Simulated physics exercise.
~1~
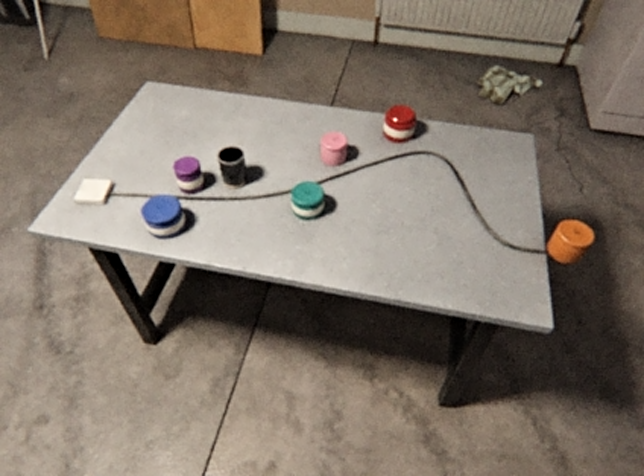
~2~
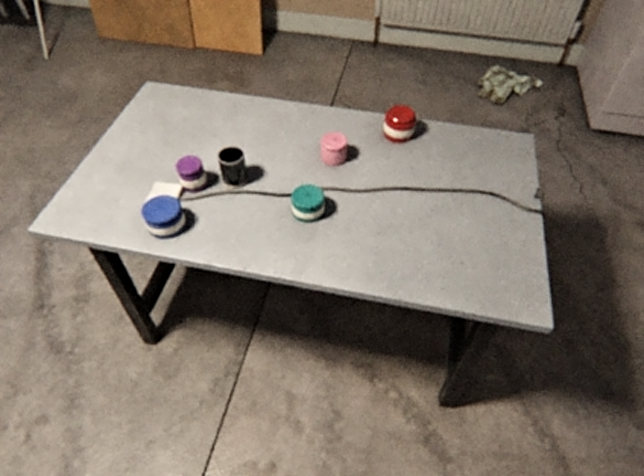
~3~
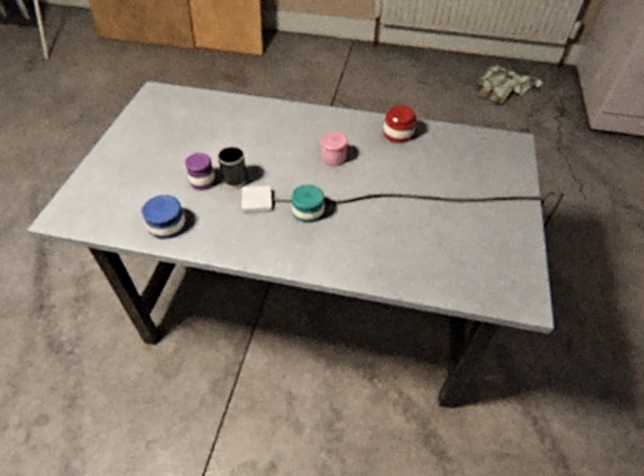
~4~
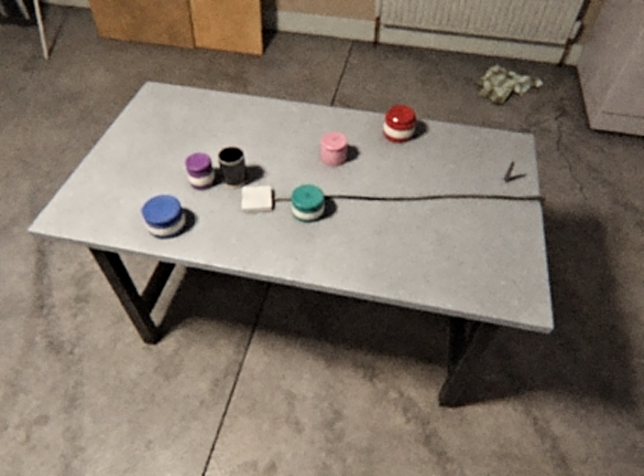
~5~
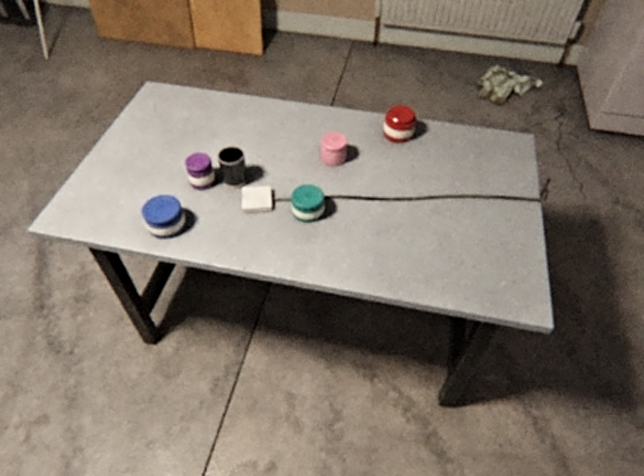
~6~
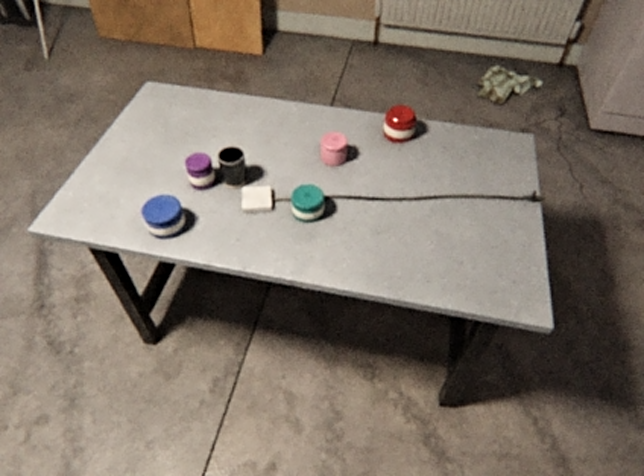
Orange cup dropping off a grey table's right edge, its cable dragging a white block rightward until it rests beside a teal tin.
